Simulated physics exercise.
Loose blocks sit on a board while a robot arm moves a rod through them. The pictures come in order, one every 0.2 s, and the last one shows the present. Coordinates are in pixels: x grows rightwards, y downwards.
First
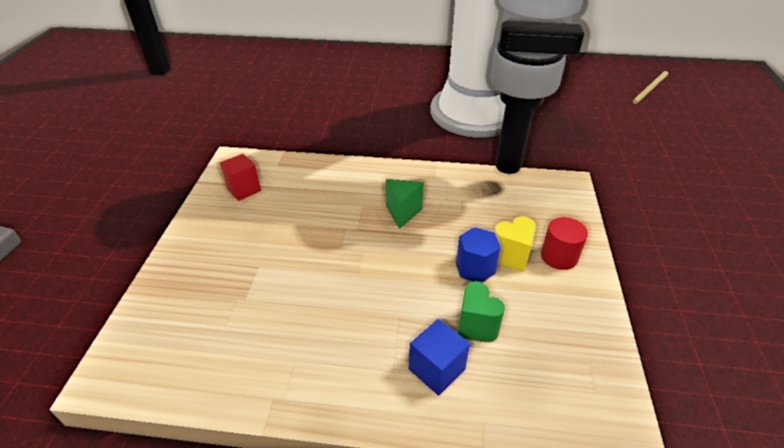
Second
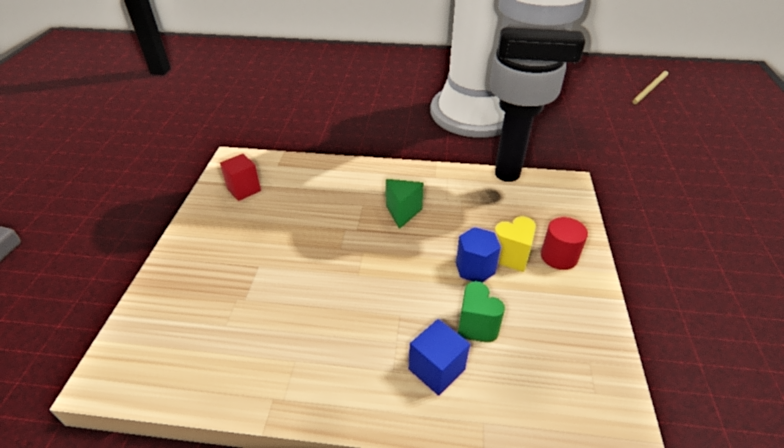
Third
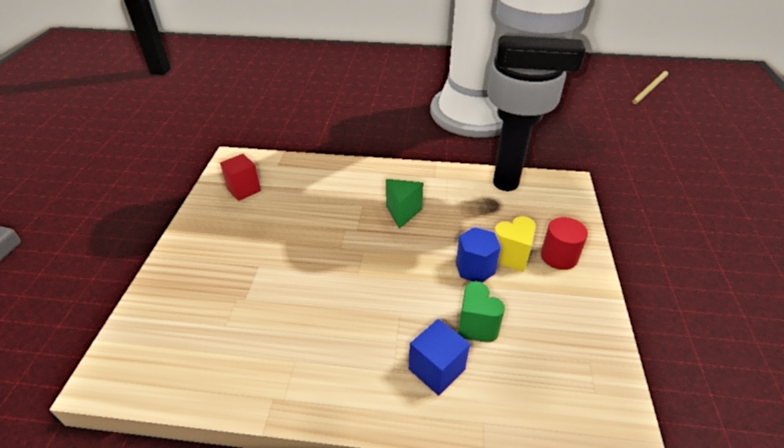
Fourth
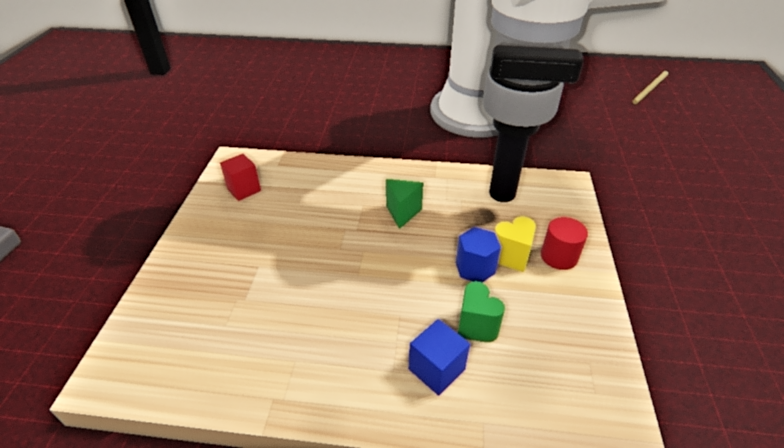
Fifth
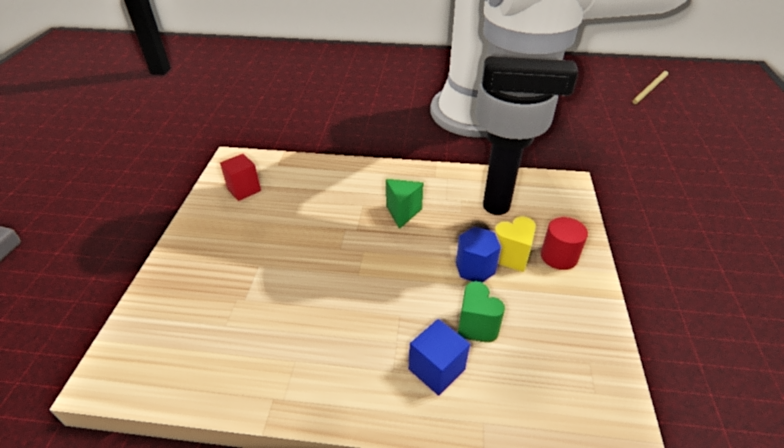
Robot arm slowly moving a black rod a short way toward a blue hexagon and yellow heart among still blocks on a wooden board.
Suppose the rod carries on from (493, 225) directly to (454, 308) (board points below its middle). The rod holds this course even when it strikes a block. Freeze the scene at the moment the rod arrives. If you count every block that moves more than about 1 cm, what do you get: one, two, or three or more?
I expect two blocks to be moved by more than 1 cm.
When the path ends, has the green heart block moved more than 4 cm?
It seems so.
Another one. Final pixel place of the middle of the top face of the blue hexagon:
In the picture, it is at (461, 312).
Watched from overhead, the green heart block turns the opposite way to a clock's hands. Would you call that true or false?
Answer: True.
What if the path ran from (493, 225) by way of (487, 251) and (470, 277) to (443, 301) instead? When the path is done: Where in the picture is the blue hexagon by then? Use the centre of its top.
I'd guess (427, 299).
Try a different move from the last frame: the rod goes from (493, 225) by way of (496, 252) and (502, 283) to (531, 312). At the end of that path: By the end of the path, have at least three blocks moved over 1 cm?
In short: No.
The first path, step by step. One third of the way, rod at (483, 233); blue hexagon at (478, 246); yellow heart block at (518, 232), turned 20° anticlockwise.
Two thirds of the way, rod at (470, 260); blue hexagon at (468, 277), turned 15° anticlockwise; green heart block at (482, 314); yellow heart block at (517, 233), turned 30° anticlockwise.
At the end, rod at (456, 291); blue four-sided block at (439, 347); blue hexagon at (461, 312), turned 35° anticlockwise; green heart block at (491, 349), turned 30° anticlockwise; yellow heart block at (517, 233), turned 30° anticlockwise.
